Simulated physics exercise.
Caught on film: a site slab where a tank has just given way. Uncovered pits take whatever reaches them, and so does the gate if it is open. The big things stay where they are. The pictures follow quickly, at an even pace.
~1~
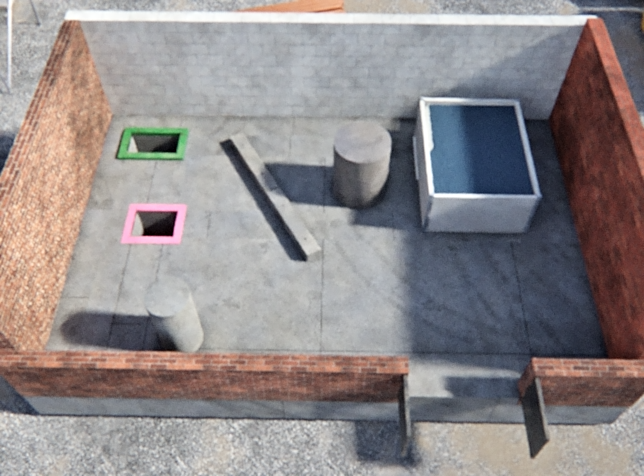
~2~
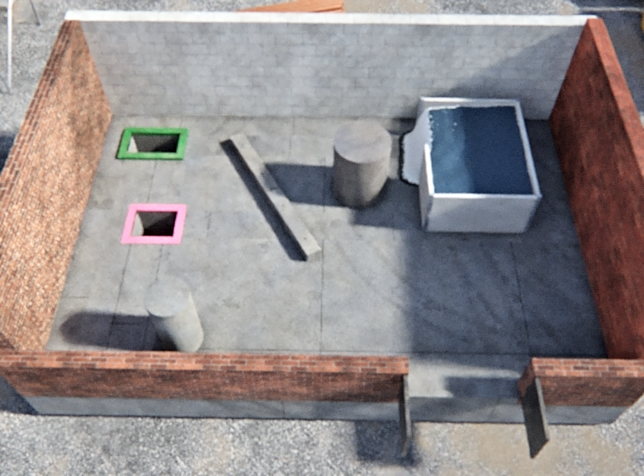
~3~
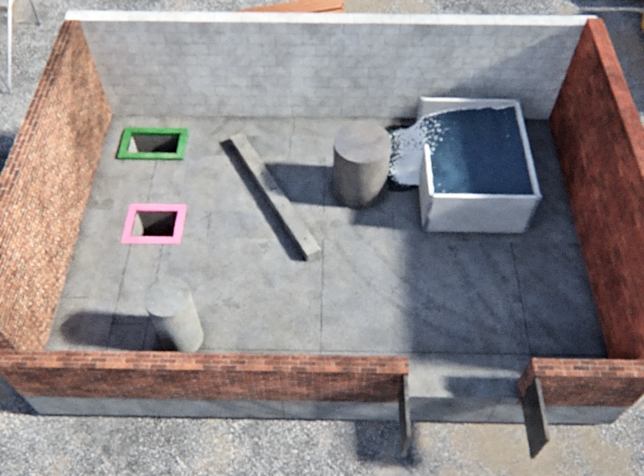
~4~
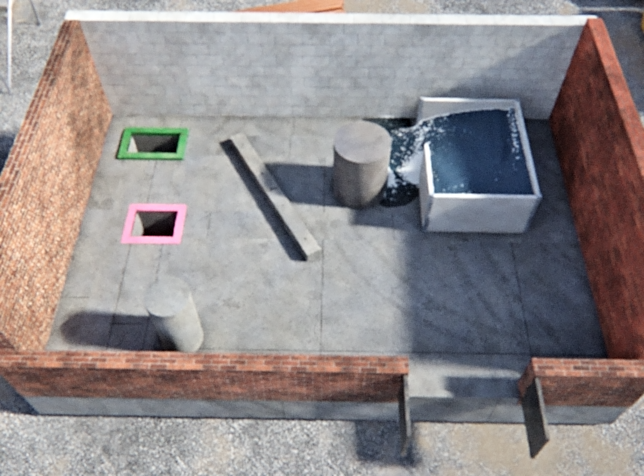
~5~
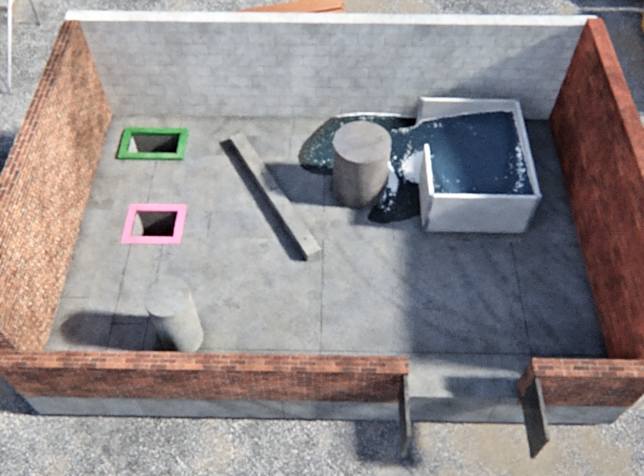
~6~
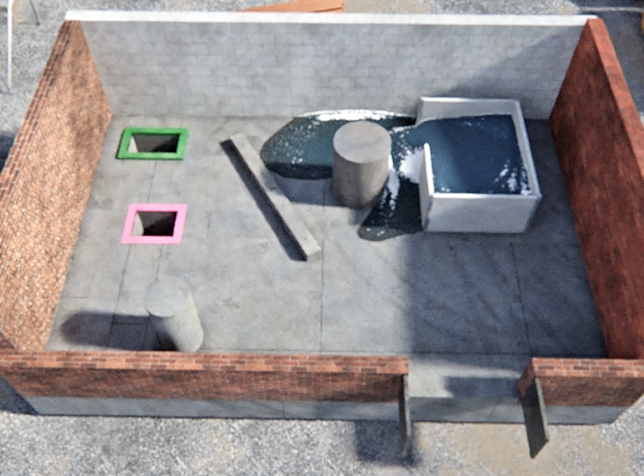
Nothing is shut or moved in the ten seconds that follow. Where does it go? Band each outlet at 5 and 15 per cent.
One by one: The gate takes between 5 and 15 %; the green pit takes above 15 %; the pink pit takes between 5 and 15 %.
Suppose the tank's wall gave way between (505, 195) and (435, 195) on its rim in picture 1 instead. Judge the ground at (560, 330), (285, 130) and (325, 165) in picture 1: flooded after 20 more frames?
As listed: Under water, dry, dry.
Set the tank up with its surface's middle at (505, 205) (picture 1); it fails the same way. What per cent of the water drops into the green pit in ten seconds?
Per cent: Green 4.
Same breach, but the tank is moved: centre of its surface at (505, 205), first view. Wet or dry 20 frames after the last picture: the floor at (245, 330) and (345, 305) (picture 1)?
In that order: Covered, wet.
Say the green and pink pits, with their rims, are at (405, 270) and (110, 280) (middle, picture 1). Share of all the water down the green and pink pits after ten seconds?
In per cent: Green 8, pink 20.
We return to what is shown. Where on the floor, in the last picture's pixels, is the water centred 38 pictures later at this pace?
Roughly at (318, 206).
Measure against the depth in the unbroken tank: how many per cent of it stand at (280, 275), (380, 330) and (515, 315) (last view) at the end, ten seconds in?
In that order: 6, 4 and 2 per cent.
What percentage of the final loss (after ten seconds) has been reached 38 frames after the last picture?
Close to 70 %.
A moment on, water covers 20 % of the floor; the gate 0 %, the green pit 0 %, the pink pit 0 %.
Next, water covers 30 % of the floor; the gate 0 %, the green pit 3 %, the pink pit 0 %.
Then, water covers 55 % of the floor; the gate 1 %, the green pit 11 %, the pink pit 2 %.
Later, water covers 70 % of the floor; the gate 3 %, the green pit 16 %, the pink pit 6 %.
In the end, water covers 85 % of the floor; the gate 9 %, the green pit 19 %, the pink pit 9 %.
